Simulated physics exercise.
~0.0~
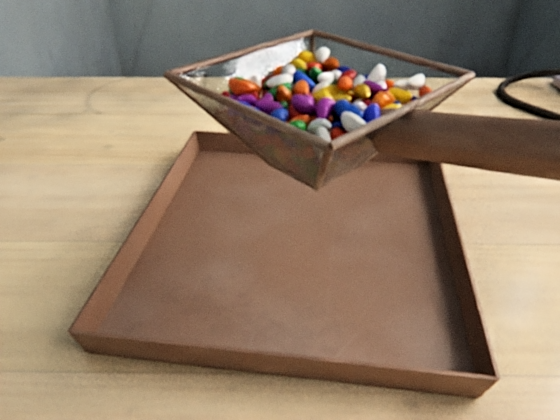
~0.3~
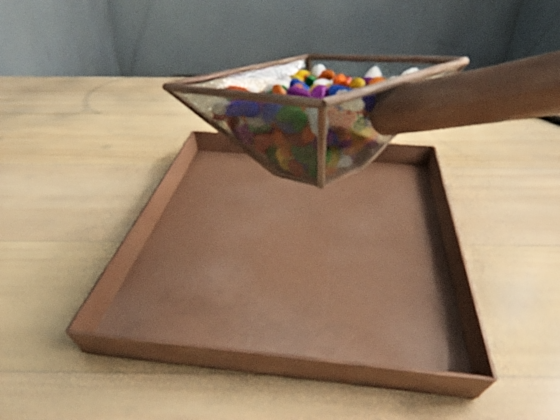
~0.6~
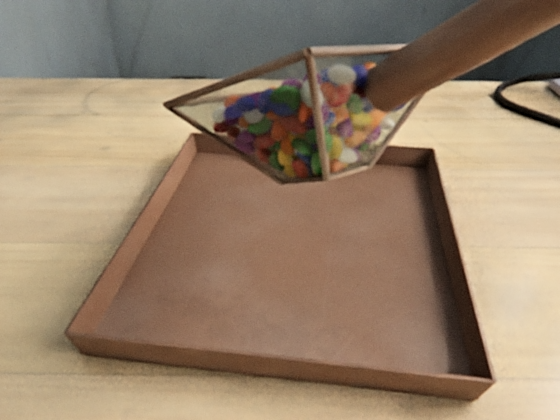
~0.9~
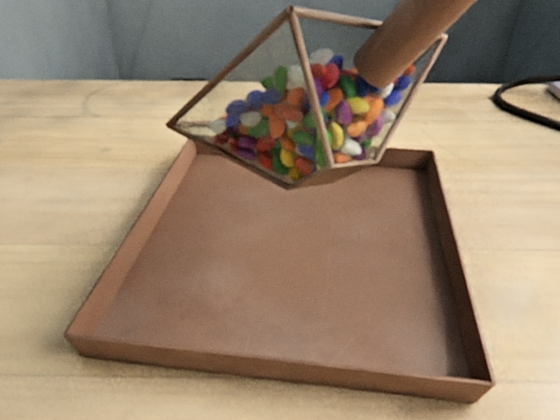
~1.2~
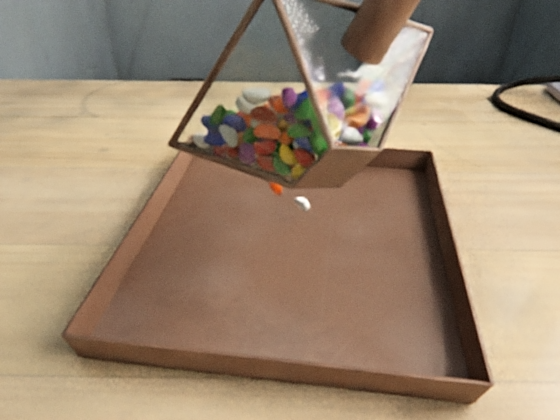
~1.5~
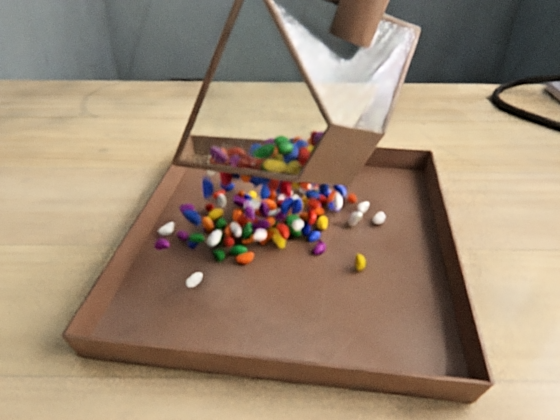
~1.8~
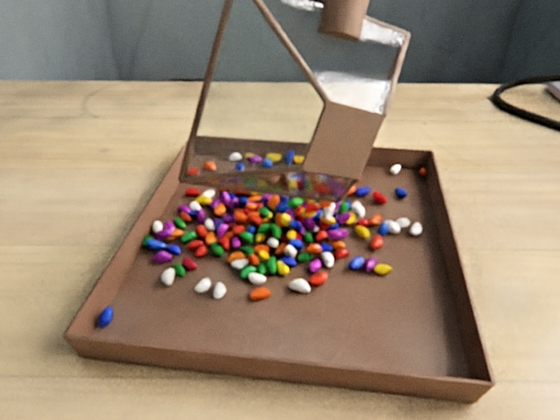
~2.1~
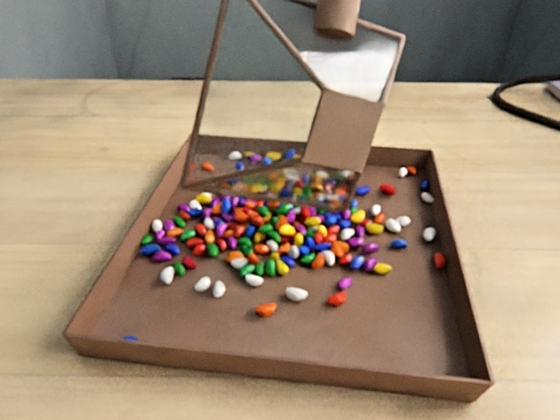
A clear-sided, brown-edged scoop full of multicoloured jelly beans hangs over an empty square brown tray on a wooden table, held by a thick brown handle. It begins to tilt as the handle swings upward on the right, and the beans stay inside at first. As it tips further, a couple of beans slip out, then a dense cluster pours down into the tray. The beans spread across the back and middle, with a few rolling towards the edges. The scoop turns slightly more and ends empty above a wide, colourful scatter, leaving much of the tray's front bare.
